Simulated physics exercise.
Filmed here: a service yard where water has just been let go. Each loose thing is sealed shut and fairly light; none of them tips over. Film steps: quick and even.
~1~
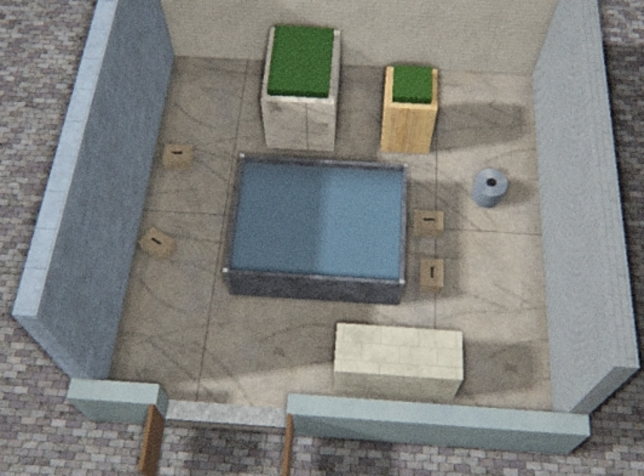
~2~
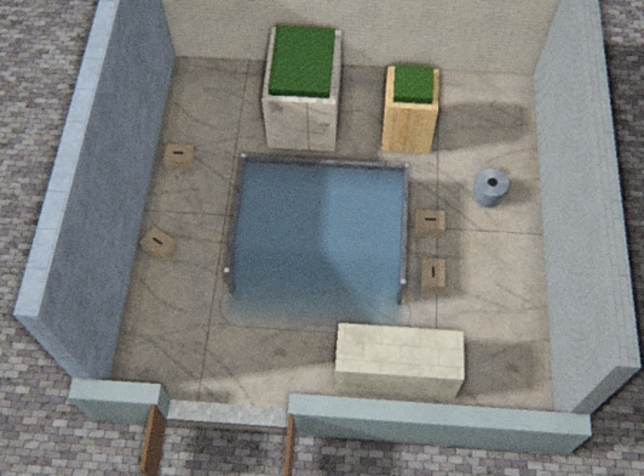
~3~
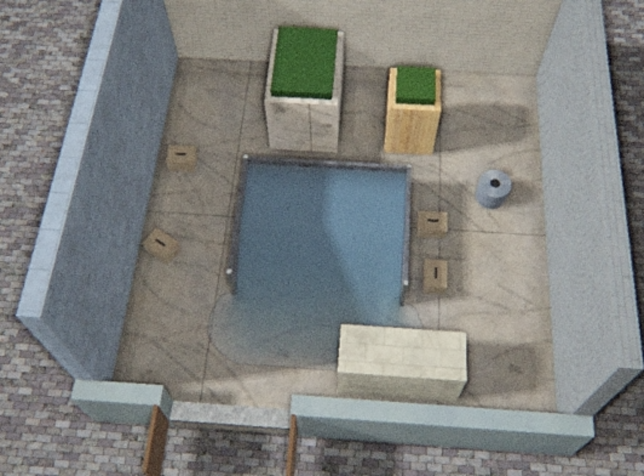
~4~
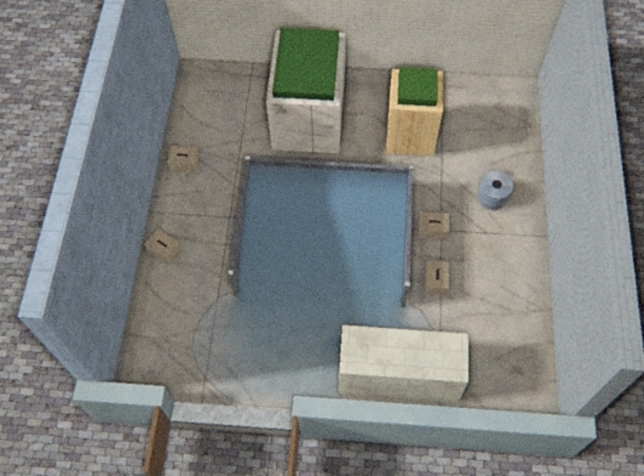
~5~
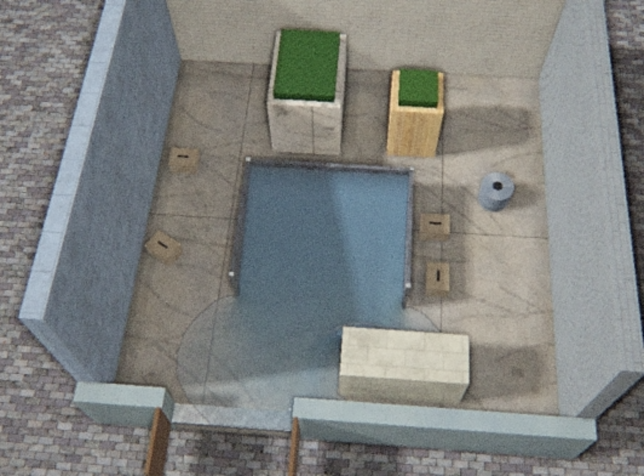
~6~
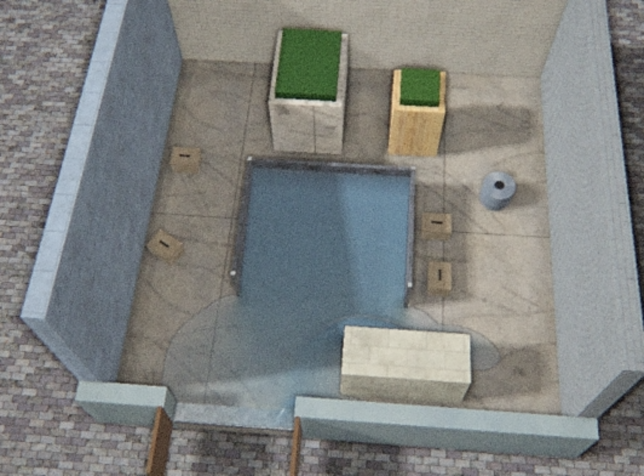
Blue water stands in a walled tank in the middle of a yard, then slips out along the near side once that wall is gone. It spreads in a thin sheet over the paving, around the pale block and to the front gateway, while the crates and planters stay put.
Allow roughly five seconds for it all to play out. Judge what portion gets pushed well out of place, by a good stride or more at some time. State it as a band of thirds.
The result is a share beneath one third.
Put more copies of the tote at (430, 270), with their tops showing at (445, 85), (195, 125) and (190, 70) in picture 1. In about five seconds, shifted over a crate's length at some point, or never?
Stays put, stays put, stays put.
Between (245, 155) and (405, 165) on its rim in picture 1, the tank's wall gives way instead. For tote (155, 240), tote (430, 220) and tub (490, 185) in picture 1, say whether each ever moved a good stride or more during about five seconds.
Each in turn, ends up that far off, never travels that far, ends up that far off.
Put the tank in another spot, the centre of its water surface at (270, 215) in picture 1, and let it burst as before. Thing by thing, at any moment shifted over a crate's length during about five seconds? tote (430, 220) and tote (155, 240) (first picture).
Result, in listed order - stopped sooner; reached that distance.
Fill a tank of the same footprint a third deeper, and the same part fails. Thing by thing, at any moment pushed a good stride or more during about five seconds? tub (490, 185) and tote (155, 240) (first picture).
Going one by one: Beyond that distance, beyond that distance, in that order.
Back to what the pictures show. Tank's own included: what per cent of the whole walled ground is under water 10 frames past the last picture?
Close to 45 per cent, tank included.
A moment on, 0 of 5 are well off their spots; 0 afloat.
Next, 0 of 5 are well off their spots; 0 afloat.
Later, 0 of 5 are well off their spots; 0 afloat.
In the end, 1 of 5 are well off their spots, and 1 have been at some point; 0 afloat.
